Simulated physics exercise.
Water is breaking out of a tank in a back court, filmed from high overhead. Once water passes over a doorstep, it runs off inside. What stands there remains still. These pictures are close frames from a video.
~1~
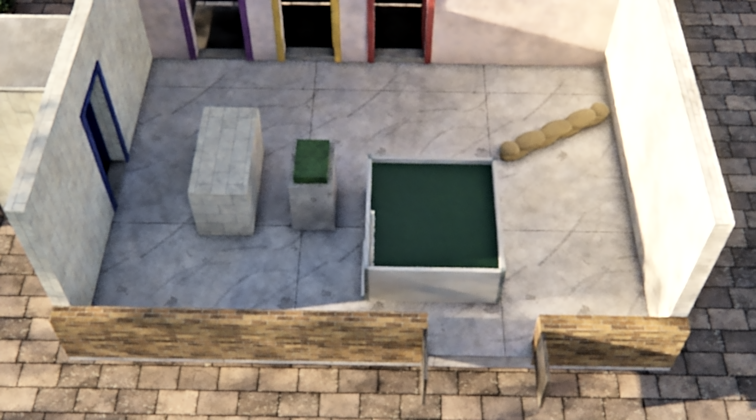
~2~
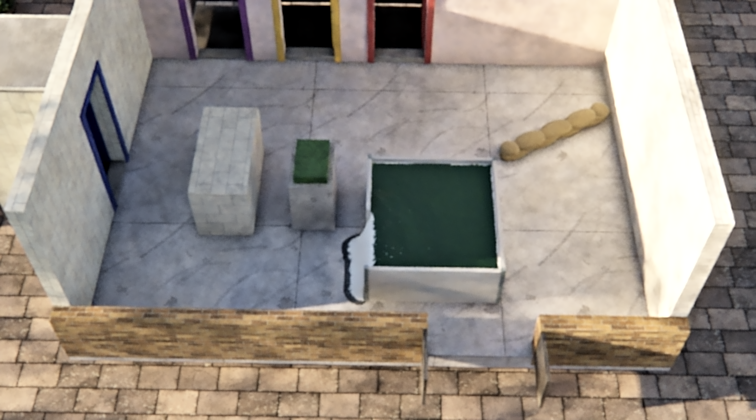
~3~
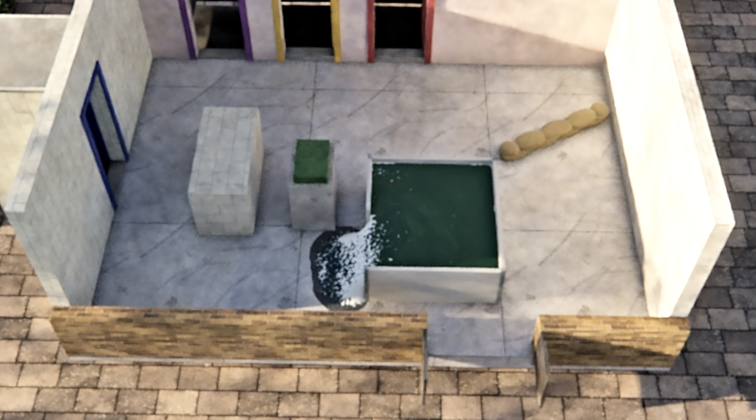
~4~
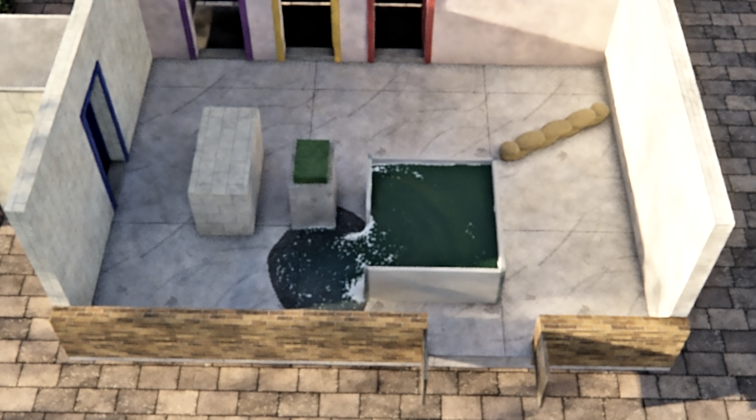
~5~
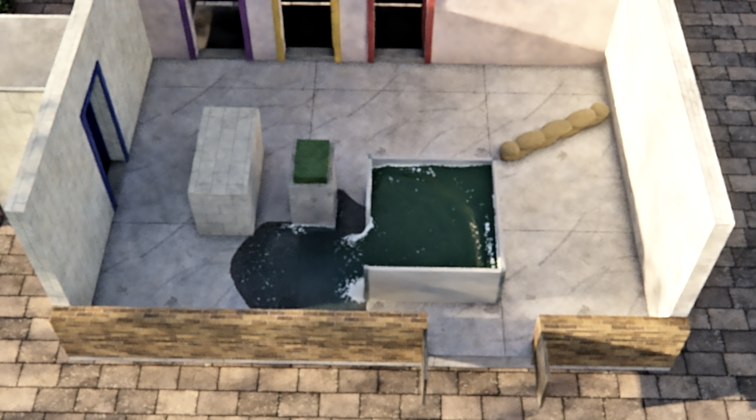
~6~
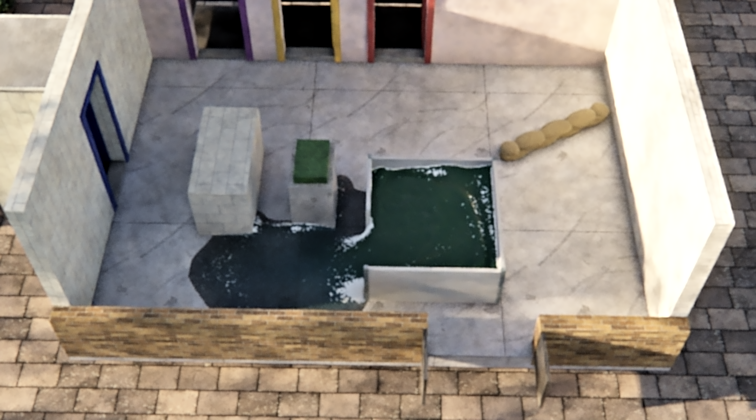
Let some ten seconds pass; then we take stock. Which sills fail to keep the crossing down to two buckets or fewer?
The purple door fails to; the red door keeps it down; the blue door fails to; the yellow door keeps it down.
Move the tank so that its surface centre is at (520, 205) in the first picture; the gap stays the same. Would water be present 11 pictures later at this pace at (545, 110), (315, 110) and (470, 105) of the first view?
Going through them in turn: Still bare, waterlogged and still bare.
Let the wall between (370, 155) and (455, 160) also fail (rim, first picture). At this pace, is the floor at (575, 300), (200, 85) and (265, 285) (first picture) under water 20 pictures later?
So: Spared, then wetted, then spared.
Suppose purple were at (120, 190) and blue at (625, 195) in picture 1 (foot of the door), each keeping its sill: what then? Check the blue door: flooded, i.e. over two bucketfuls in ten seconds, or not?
The blue one stays within the limit, as far as I can tell.
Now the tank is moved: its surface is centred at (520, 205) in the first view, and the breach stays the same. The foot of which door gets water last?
The door marked purple, that's the one.
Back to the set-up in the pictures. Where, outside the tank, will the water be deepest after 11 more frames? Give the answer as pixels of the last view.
At about (85, 332).
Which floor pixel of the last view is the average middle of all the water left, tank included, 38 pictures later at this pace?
I'd mark it close to (274, 211).
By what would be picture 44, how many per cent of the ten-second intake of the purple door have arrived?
Close to 50 %.
A moment on, water covers 20 % of the floor; the purple door not reached, the red door not reached, the blue door not reached, the yellow door not reached.
Next, water covers 25 % of the floor; the purple door not reached, the red door not reached, the blue door wet at the sill, nothing in, the yellow door not reached.
Then, water covers 45 % of the floor; the purple door not reached, the red door not reached, the blue door under two buckets in, the yellow door wet at the sill, nothing in.
Later, water covers 55 % of the floor; the purple door far over two buckets in, the red door wet at the sill, nothing in, the blue door over two buckets in, the yellow door wet at the sill, nothing in.
In the end, water covers 85 % of the floor; the purple door far over two buckets in, the red door wet at the sill, nothing in, the blue door over two buckets in, the yellow door wet at the sill, nothing in.
